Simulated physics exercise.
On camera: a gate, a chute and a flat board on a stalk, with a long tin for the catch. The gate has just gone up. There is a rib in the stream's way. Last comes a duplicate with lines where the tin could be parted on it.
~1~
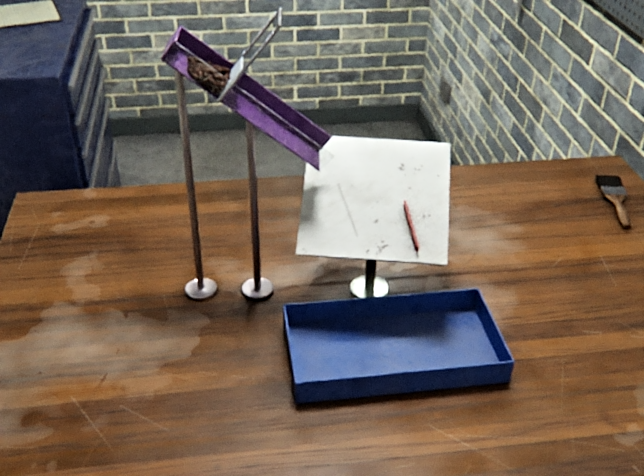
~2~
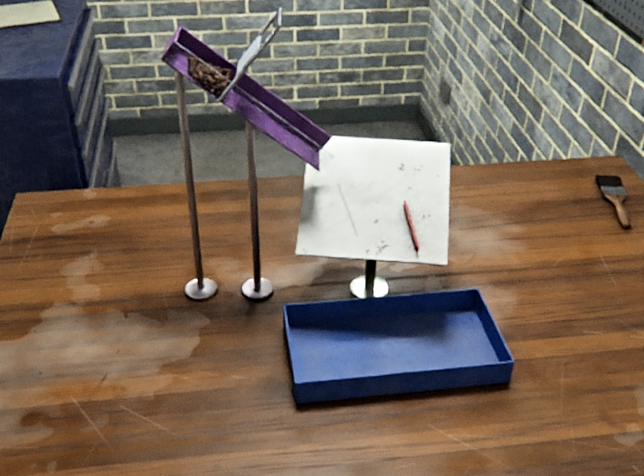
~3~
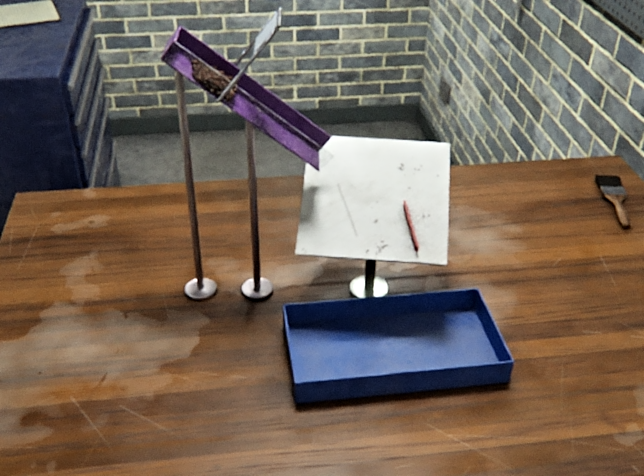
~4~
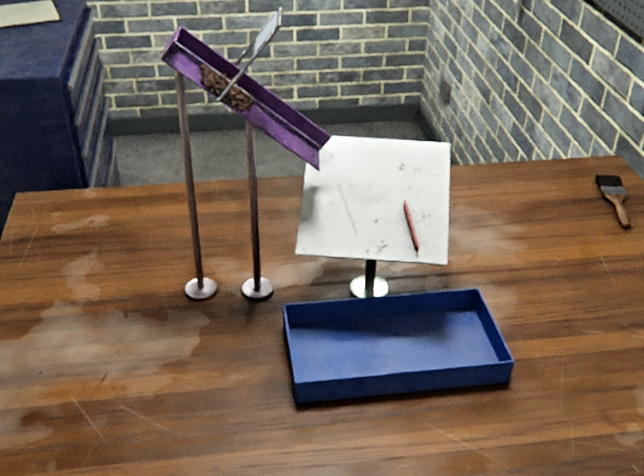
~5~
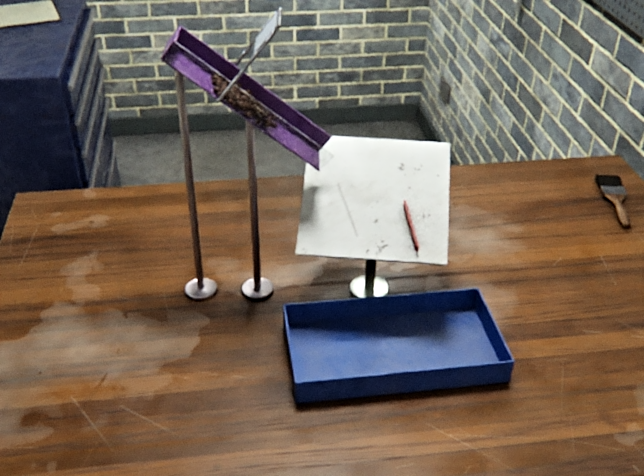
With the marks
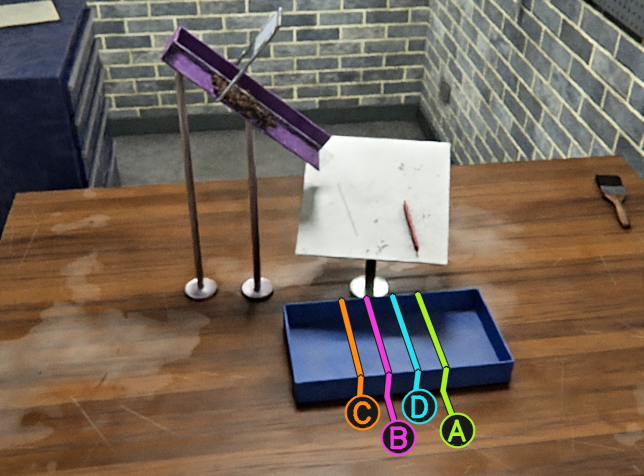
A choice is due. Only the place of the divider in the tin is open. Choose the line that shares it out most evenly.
Line D.
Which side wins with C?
The right side.
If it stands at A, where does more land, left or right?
The left side.
On the marked copy, line A crosses the front rim at (446, 368); line B crosses the front rim at (388, 373); line C crosses the front rim at (360, 376); line D crosses the front rim at (417, 370).
Choosing A, of what is caught, the bulk on the left of the divider, a small share on the right.
Choosing B, of what is caught, a small share on the left of the divider, the bulk on the right.
Choosing C, of what is caught, a small share on the left of the divider, all but a few on the right.
Choosing D, of what is caught, close to half on the left of the divider, close to half on the right.
